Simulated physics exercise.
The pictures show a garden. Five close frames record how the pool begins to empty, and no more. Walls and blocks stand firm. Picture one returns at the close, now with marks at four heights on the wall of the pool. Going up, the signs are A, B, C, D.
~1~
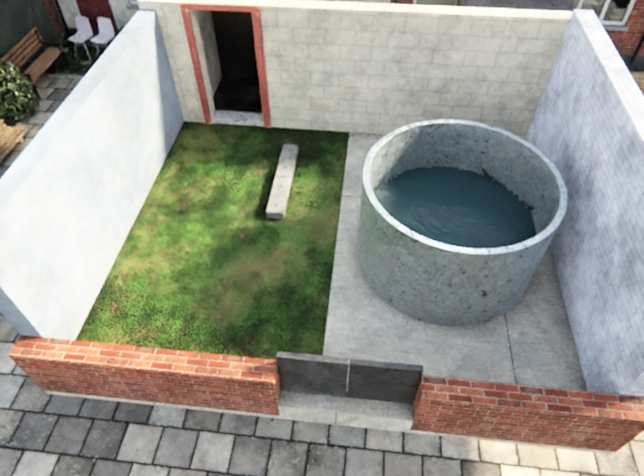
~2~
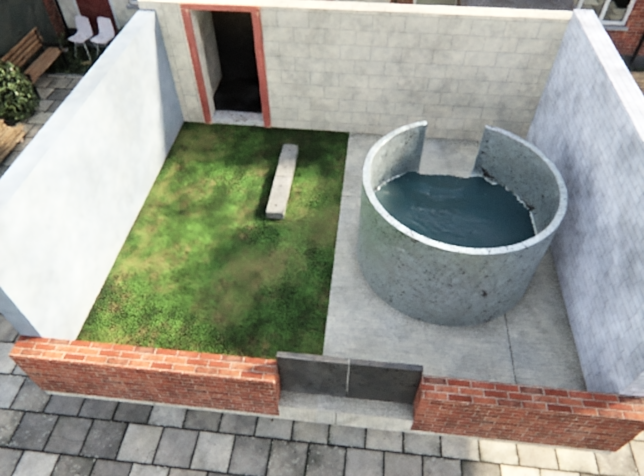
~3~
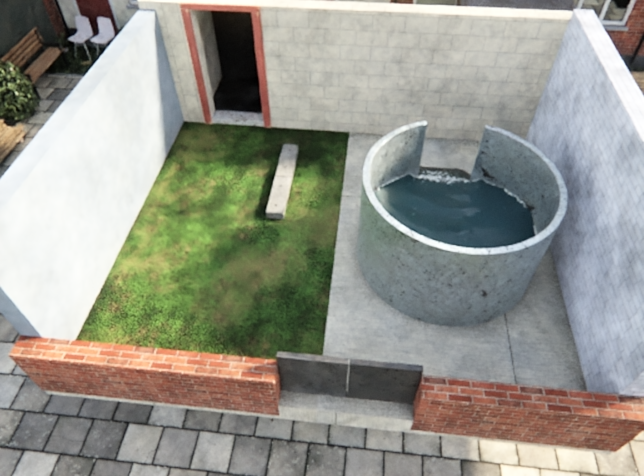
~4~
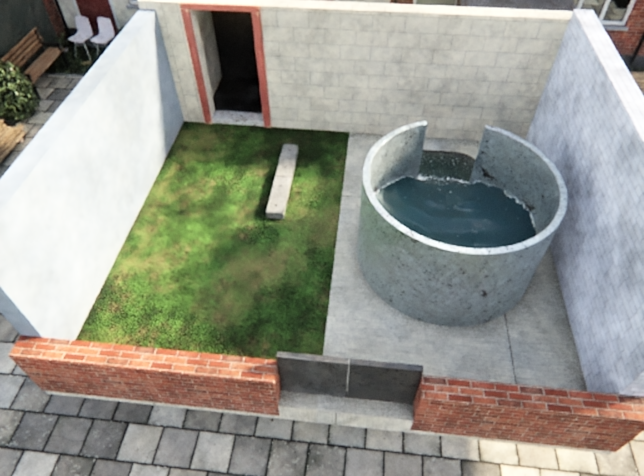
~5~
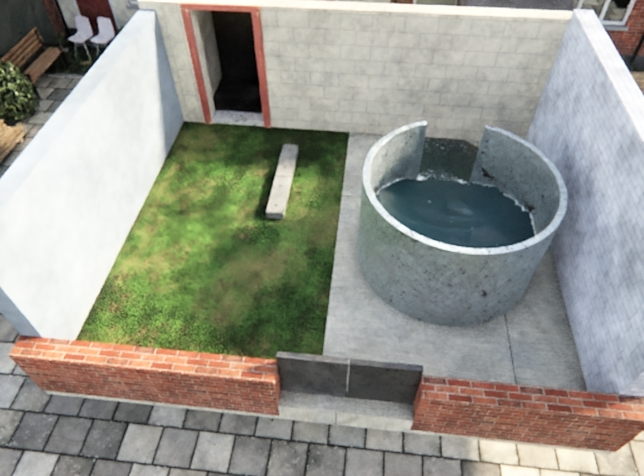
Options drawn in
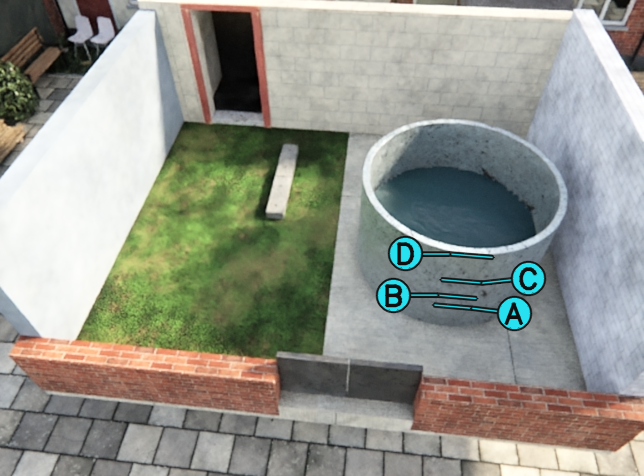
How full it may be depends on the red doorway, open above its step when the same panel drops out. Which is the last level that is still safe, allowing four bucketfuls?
The limit is C.
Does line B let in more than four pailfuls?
No.
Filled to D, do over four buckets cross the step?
Yes.
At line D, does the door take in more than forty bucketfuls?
No, less.
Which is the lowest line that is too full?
Line D.
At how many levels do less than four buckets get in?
Three.
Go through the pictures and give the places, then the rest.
In the first frame, water in the pool at rest, its middle at (450, 221); foot of the red doorway at (238, 125); shut gate at (349, 365).
In the second frame, water covers 1 % of the ground, its front hidden from here.
In the third frame, water covers 3 % of the ground, its front hidden from here.
In the fourth frame, water covers 6 % of the ground, its front hidden from here.
In the fifth frame, water covers 11 % of the ground, its front hidden from here.
On the marked copy, A at (453, 306); B at (456, 296); C at (461, 281); D at (470, 255); from the bottom up A, B, C, D.
If A is chosen, nothing gets over.
If B is chosen, nothing gets over.
If C is chosen, a bucket or two gets in.
If D is chosen, about 13 bucketfuls get in.
